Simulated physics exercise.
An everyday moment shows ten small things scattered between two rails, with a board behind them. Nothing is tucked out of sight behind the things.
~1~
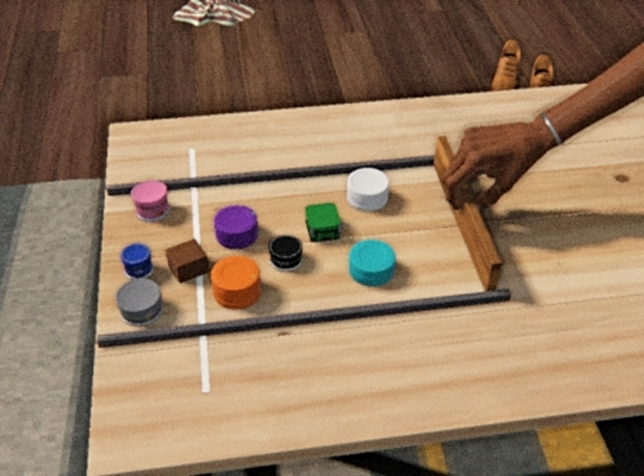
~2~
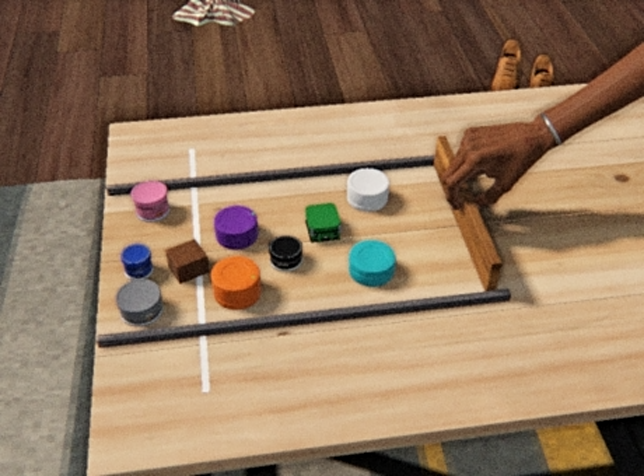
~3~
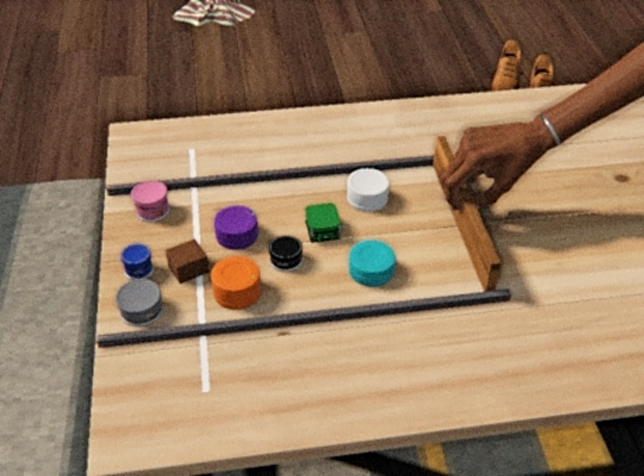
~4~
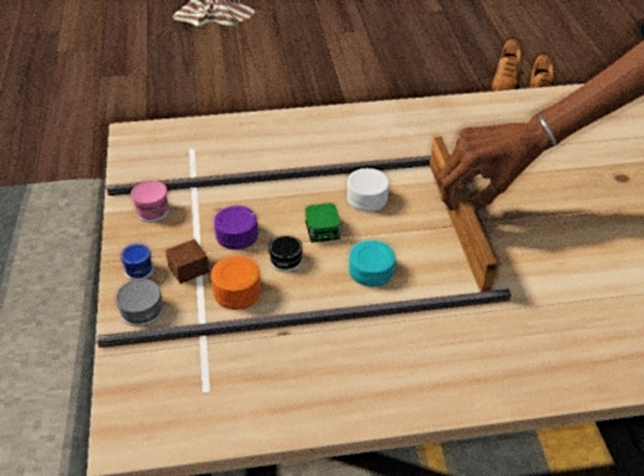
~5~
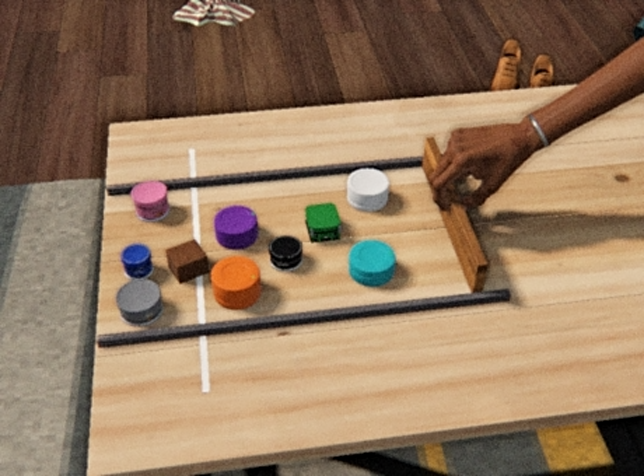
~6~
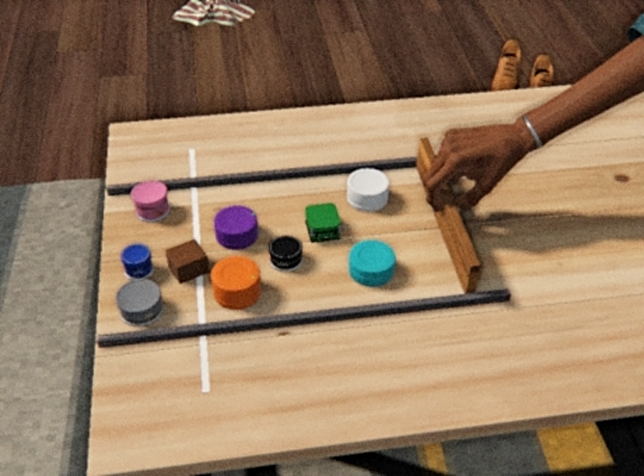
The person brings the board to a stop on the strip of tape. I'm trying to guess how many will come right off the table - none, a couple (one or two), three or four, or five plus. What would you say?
Lost one or two.
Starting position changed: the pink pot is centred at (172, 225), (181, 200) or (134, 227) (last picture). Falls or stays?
One after another, it keeps its place; keeps its place; keeps its place.
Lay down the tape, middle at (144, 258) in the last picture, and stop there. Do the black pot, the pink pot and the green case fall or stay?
Going in order, the black pot keeps its spot, then the pink pot goes off the edge, then the green case keeps its spot.
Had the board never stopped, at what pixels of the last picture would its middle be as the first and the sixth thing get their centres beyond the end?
For the first, roughly (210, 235); for the next, roughly (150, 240).
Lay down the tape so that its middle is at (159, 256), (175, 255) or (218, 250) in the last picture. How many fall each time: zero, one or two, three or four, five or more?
Lab note - count at each of the three spots: Three to four; 1 or 2; none at all.
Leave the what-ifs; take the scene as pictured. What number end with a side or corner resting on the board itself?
Contact count: 4.
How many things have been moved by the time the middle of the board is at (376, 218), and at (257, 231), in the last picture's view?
I count 2 first and 6 after.
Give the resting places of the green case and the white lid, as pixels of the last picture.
Green case: (181, 235); white lid: (174, 208).
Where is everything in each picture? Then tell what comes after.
Blue tin (137, 262); grey tin (140, 302); pink pot (151, 201); board (464, 210); tape (198, 252), in the first frame.
Grey tin (140, 303); board (464, 210), in the second frame.
Pink pot (151, 201); orange lid (237, 283), in the third frame.
Blue tin (137, 262); black pot (286, 253), in the fourth frame.
Grey tin (140, 303); purple lid (236, 228), in the fifth frame.
Blue tin (137, 262); grey tin (140, 303); pink pot (151, 201); board (445, 212); tape (198, 252), in the sixth frame.
Soon after, none off yet; blue tin at rest near (137, 262); grey tin at rest near (140, 303); pink pot at rest near (151, 201).
In the end, the number that fall off is one or two; gone, grey tin.
